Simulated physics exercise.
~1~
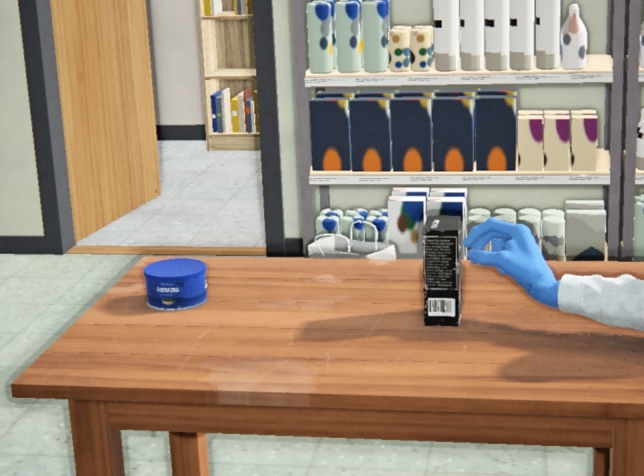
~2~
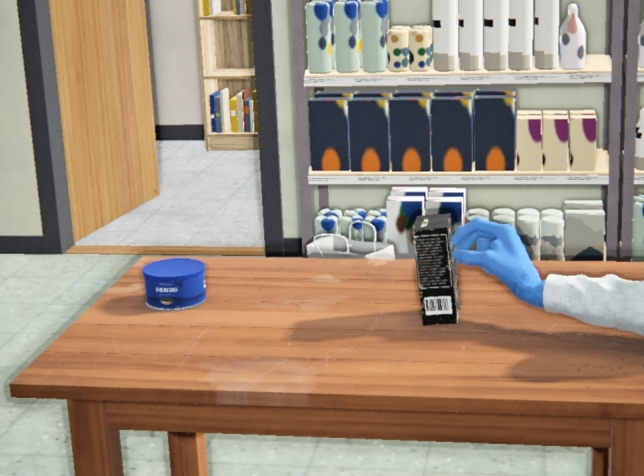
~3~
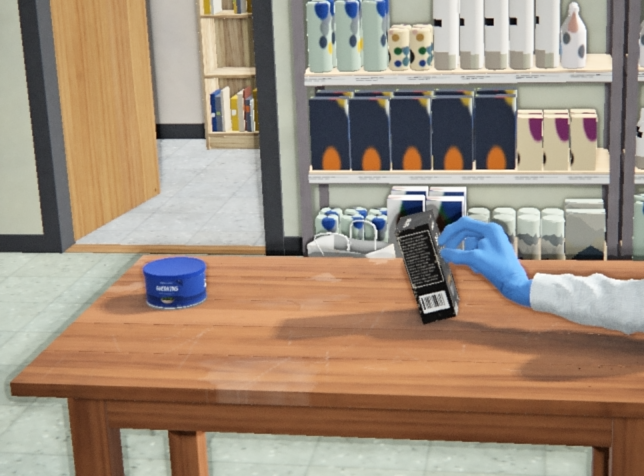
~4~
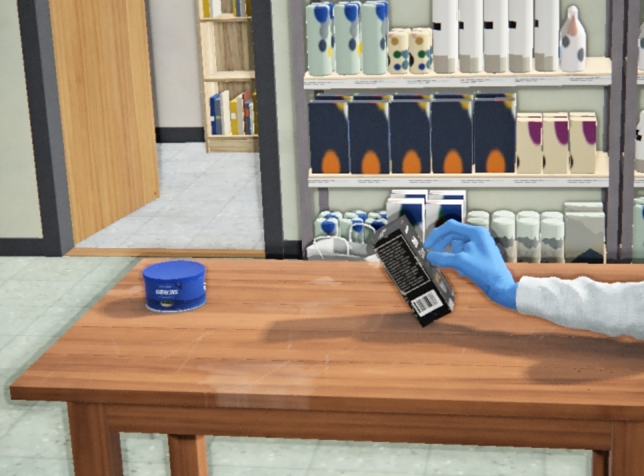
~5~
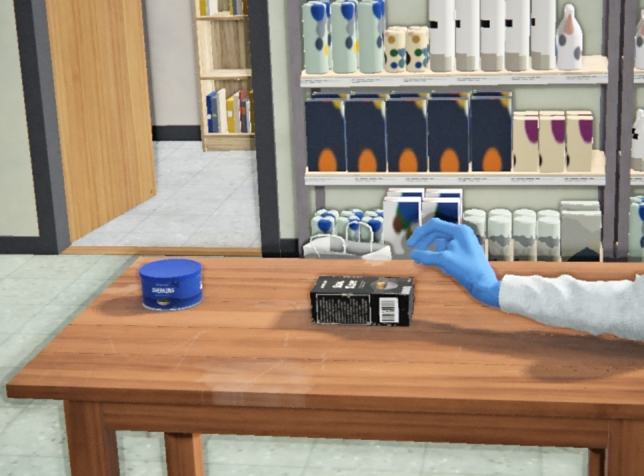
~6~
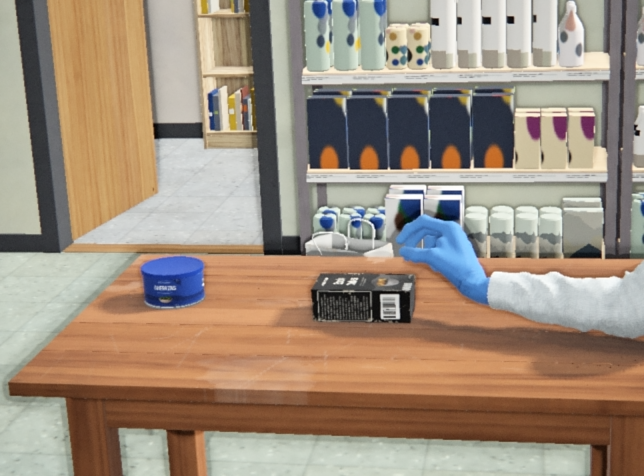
A blue-gloved hand pushed the upright black carton leftward across the wooden table, tilting it further until it toppled onto its side, while the round blue tub stayed put on the left and the hand hovered behind the fallen carton.
